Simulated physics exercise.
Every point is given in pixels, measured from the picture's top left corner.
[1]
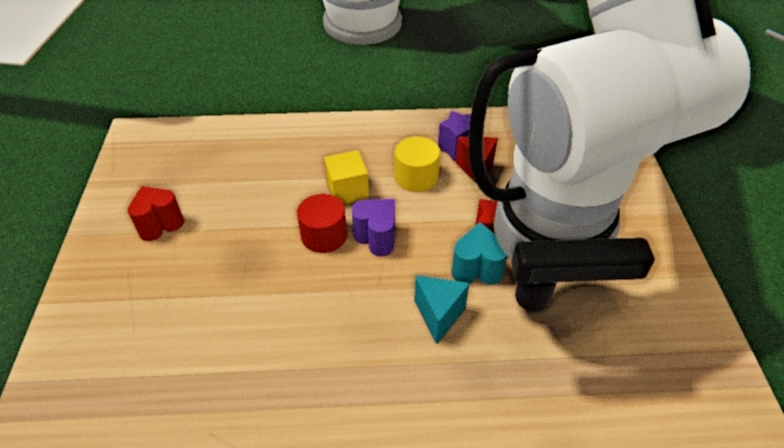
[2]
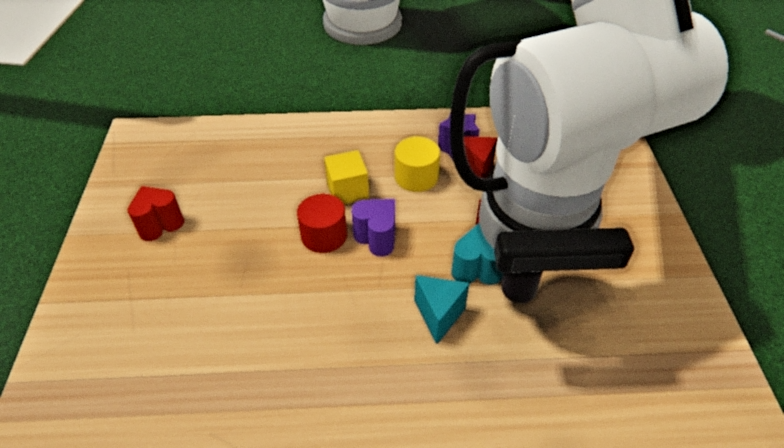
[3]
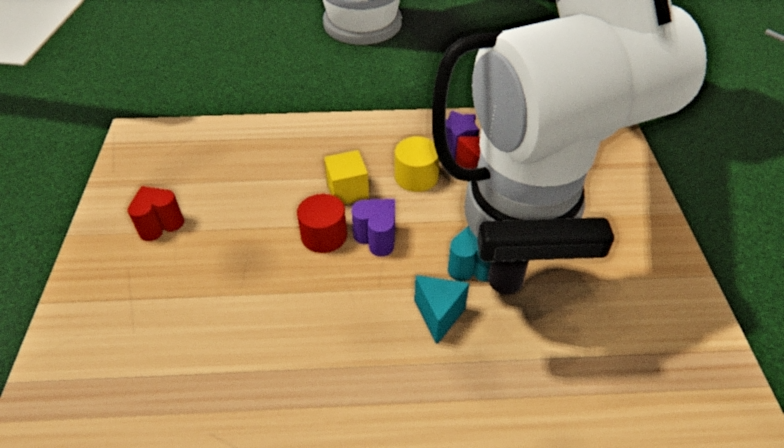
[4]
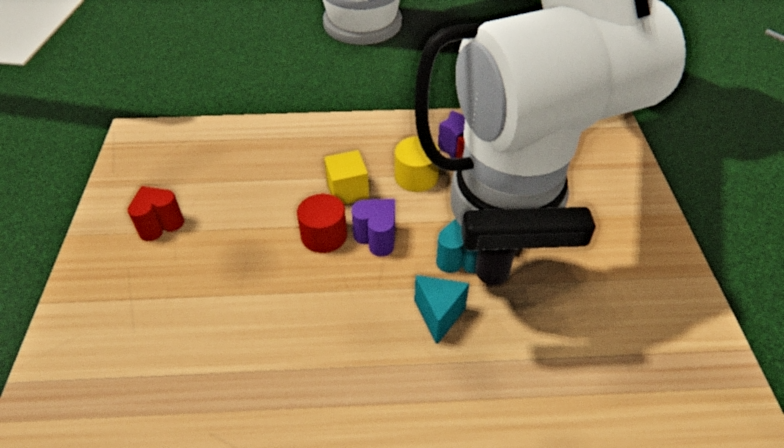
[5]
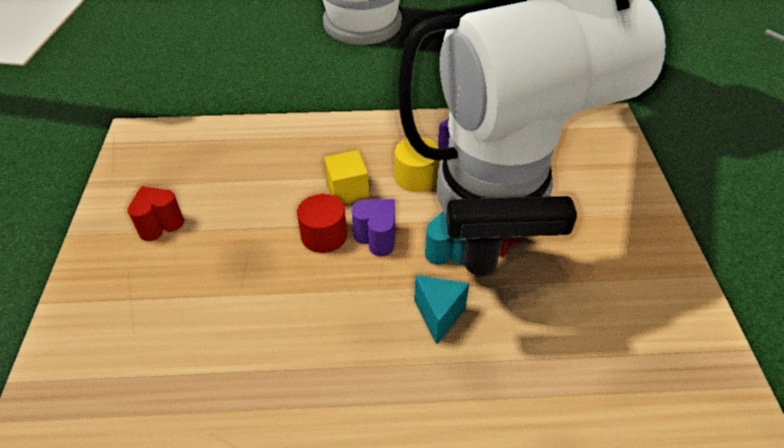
White robot arm sliding its black tool left across a wooden table, nudging a turquoise heart-shaped block slightly left among colourful blocks.
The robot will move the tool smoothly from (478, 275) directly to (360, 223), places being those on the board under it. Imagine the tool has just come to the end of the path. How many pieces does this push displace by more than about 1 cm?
Answer: 3+.
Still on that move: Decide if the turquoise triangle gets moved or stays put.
When the path is over, the turquoise triangle is still on its spot.
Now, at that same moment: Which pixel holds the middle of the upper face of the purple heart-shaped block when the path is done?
Put as a pixel place, it's (325, 187).
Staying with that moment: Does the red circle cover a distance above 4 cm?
No, that is not how it ends up.
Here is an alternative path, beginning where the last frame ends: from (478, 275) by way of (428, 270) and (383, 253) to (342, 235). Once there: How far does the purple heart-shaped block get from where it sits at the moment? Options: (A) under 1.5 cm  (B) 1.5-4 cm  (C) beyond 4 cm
My pick is C.
What follows on the original path. One third of the way, tool (437, 246); turquoise heart-shaped block (418, 203), turned 20° clockwise.
Two thirds of the way, tool (397, 228); red circle (309, 208); purple heart-shaped block (359, 205), turned 20° anticlockwise; turquoise heart-shaped block (400, 184), turned 70° clockwise.
At the end, tool (359, 212); red circle (288, 204); yellow square block (344, 162), turned 15° clockwise; purple heart-shaped block (325, 187); turquoise triangle unmoved; turquoise heart-shaped block (392, 177), turned 110° clockwise.
